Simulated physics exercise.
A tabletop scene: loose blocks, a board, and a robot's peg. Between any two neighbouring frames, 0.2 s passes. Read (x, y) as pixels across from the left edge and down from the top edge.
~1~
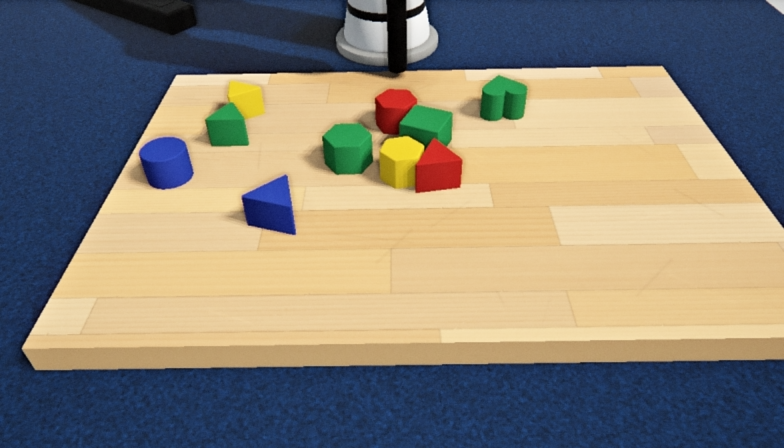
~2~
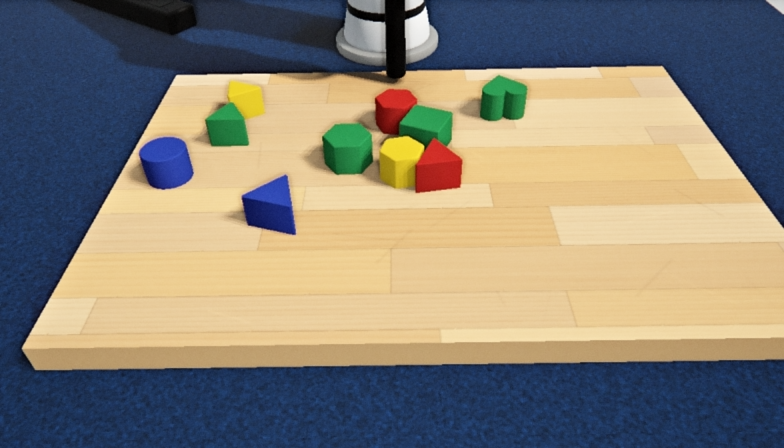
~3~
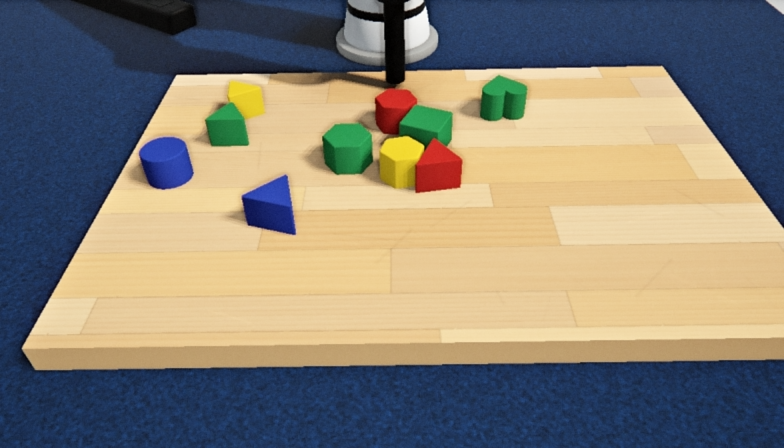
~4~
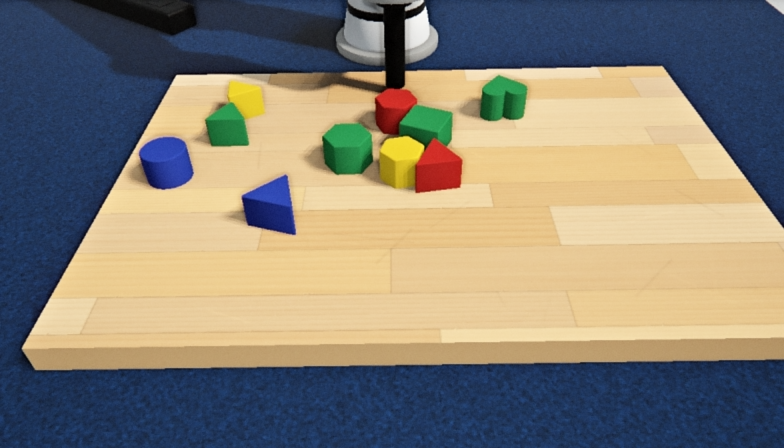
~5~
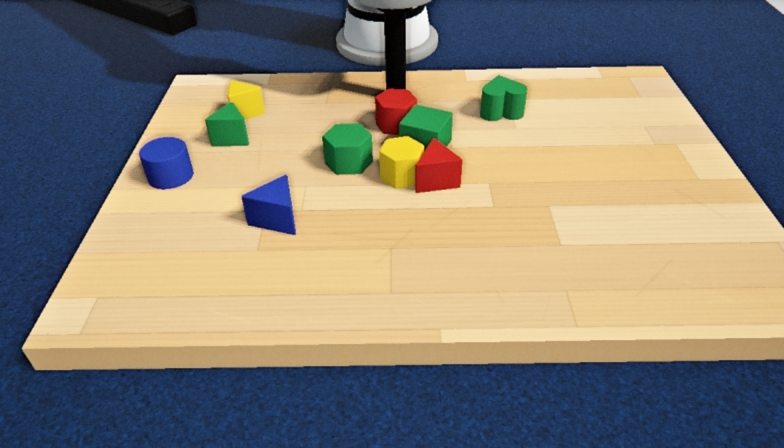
A robot's black peg moves slightly down toward the red block while the blocks stay still.
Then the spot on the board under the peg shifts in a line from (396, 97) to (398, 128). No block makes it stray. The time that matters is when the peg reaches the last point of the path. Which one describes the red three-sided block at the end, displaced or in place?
It keeps its spot.
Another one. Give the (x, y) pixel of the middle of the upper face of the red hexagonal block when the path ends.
I'd place it at (395, 116), taking the centre of its top.
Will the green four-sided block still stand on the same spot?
Final answer: No.
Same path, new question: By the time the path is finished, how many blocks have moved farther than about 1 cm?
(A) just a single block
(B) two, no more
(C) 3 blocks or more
I'll go with B - two, no more.
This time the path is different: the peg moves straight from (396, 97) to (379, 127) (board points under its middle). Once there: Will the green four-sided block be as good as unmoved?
I'd say no.
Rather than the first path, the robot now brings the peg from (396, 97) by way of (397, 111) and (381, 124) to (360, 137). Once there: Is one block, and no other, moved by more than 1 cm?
In short: Yes.
What follows on the original path. Halfway along, peg (397, 105); red hexagonal block (396, 100).
At the end, peg (398, 121); red hexagonal block (395, 116); green four-sided block (436, 123); red three-sided block still.
